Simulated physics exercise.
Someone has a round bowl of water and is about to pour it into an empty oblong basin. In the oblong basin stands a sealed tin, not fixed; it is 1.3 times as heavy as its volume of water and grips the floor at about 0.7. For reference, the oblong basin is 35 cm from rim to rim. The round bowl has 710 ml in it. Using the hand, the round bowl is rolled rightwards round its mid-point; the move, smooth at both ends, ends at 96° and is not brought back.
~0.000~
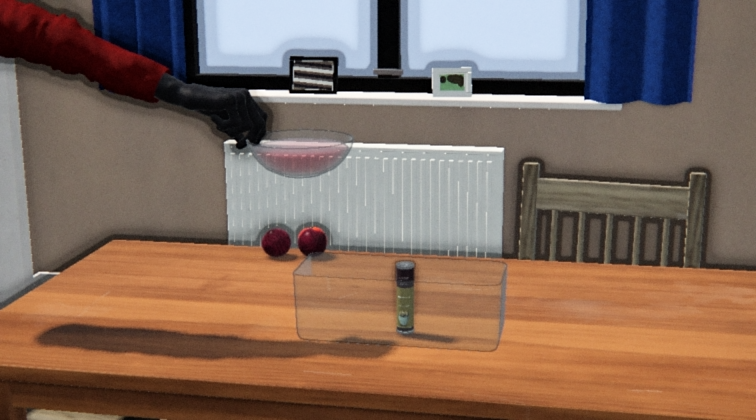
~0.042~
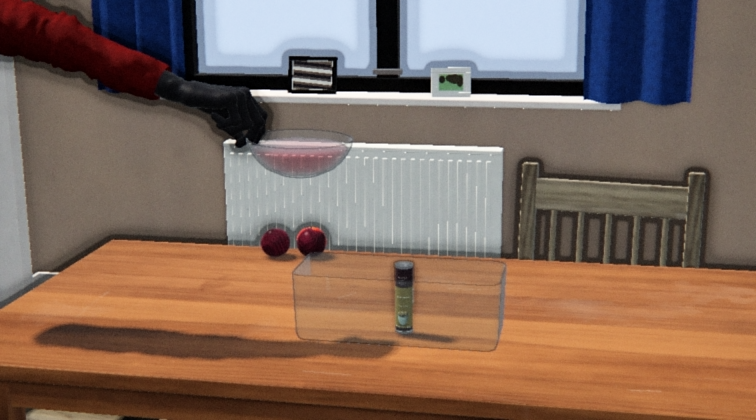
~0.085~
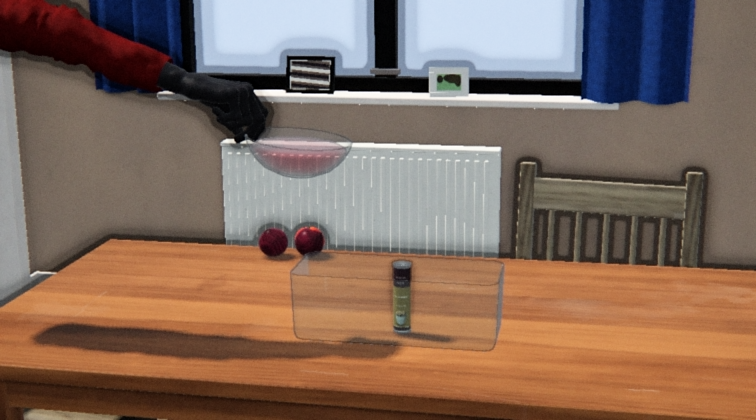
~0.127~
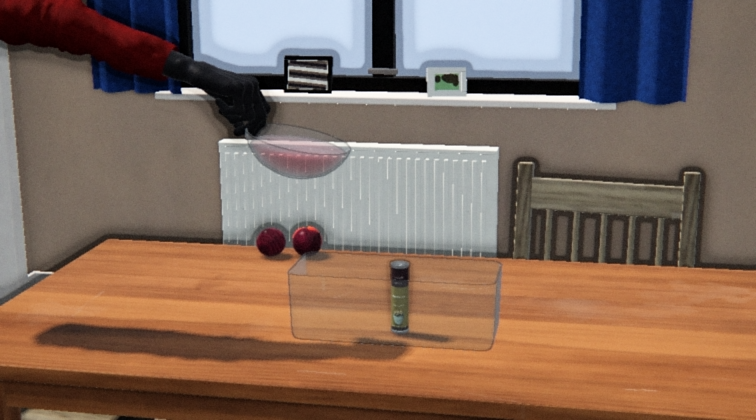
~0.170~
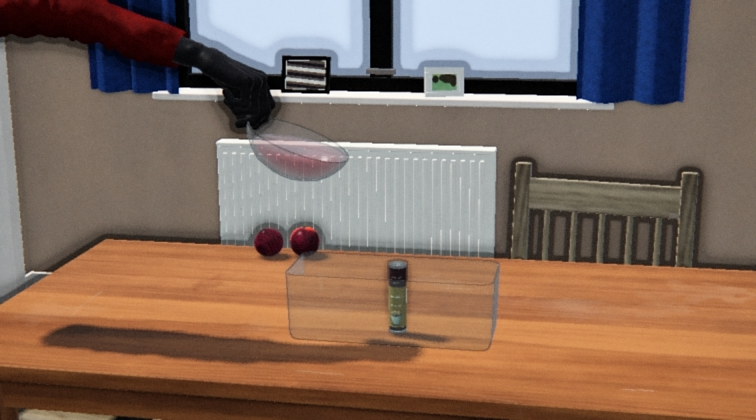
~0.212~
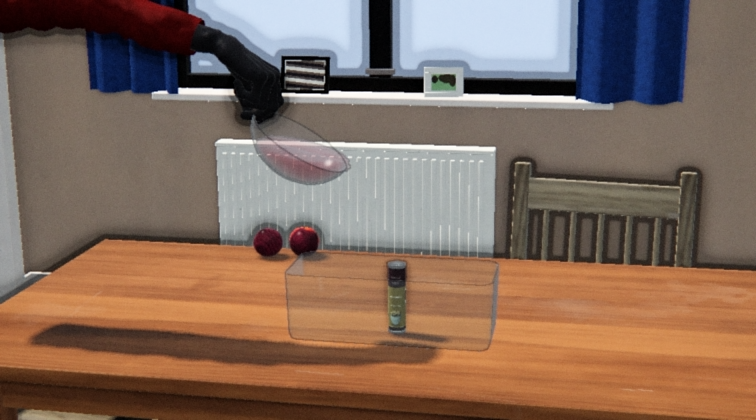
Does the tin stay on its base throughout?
No, it goes down.
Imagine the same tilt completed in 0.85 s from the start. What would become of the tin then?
Result: Tin upright.
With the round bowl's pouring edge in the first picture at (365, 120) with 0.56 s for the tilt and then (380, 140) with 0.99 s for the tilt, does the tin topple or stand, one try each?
In the first try it remains standing; in the second it remains standing.
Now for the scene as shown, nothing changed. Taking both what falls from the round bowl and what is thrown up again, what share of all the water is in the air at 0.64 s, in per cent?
Roughly 2 %.
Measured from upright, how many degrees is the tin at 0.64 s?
Some 10°.
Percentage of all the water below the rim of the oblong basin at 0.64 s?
That comes to about 96 percent.
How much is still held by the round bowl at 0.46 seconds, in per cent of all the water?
Still held: Roughly 3 % of the total.
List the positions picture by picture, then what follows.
The first frame shows tilt 0°; pouring edge (352, 141); surface from (255, 145) to (349, 148); the oblong basin's rim runs from (302, 264) to (504, 275); the tin's top is at (405, 267).
The second frame shows tilt 1°; pouring edge (352, 142); surface from (254, 144) to (349, 148).
The third frame shows tilt 6°; pouring edge (351, 146); surface from (253, 141) to (347, 150).
The fourth frame shows tilt 13°; pouring edge (349, 152); surface from (253, 139) to (346, 153).
The fifth frame shows tilt 22°; pouring edge (347, 161); surface from (254, 137) to (347, 157).
The sixth frame shows tilt 32°; pouring edge (345, 171); surface from (258, 138) to (333, 157); 6 per cent is over the edge.
Then, 0.46 s in, the tilt is 91° and 3 per cent is still to pour; the tin stands where it began.
Then, 0.64 s in, the tilt is 96° and 0 per cent is still to pour; the tin leans 8°.
Then, 0.83 s in, the tilt is 96° and 0 per cent is still to pour; the tin leans 22°.
Then, 1.04 s in, the tilt is 96° and 0 per cent is still to pour; the tin lies on its side.
Finally, the tin lies on its side.
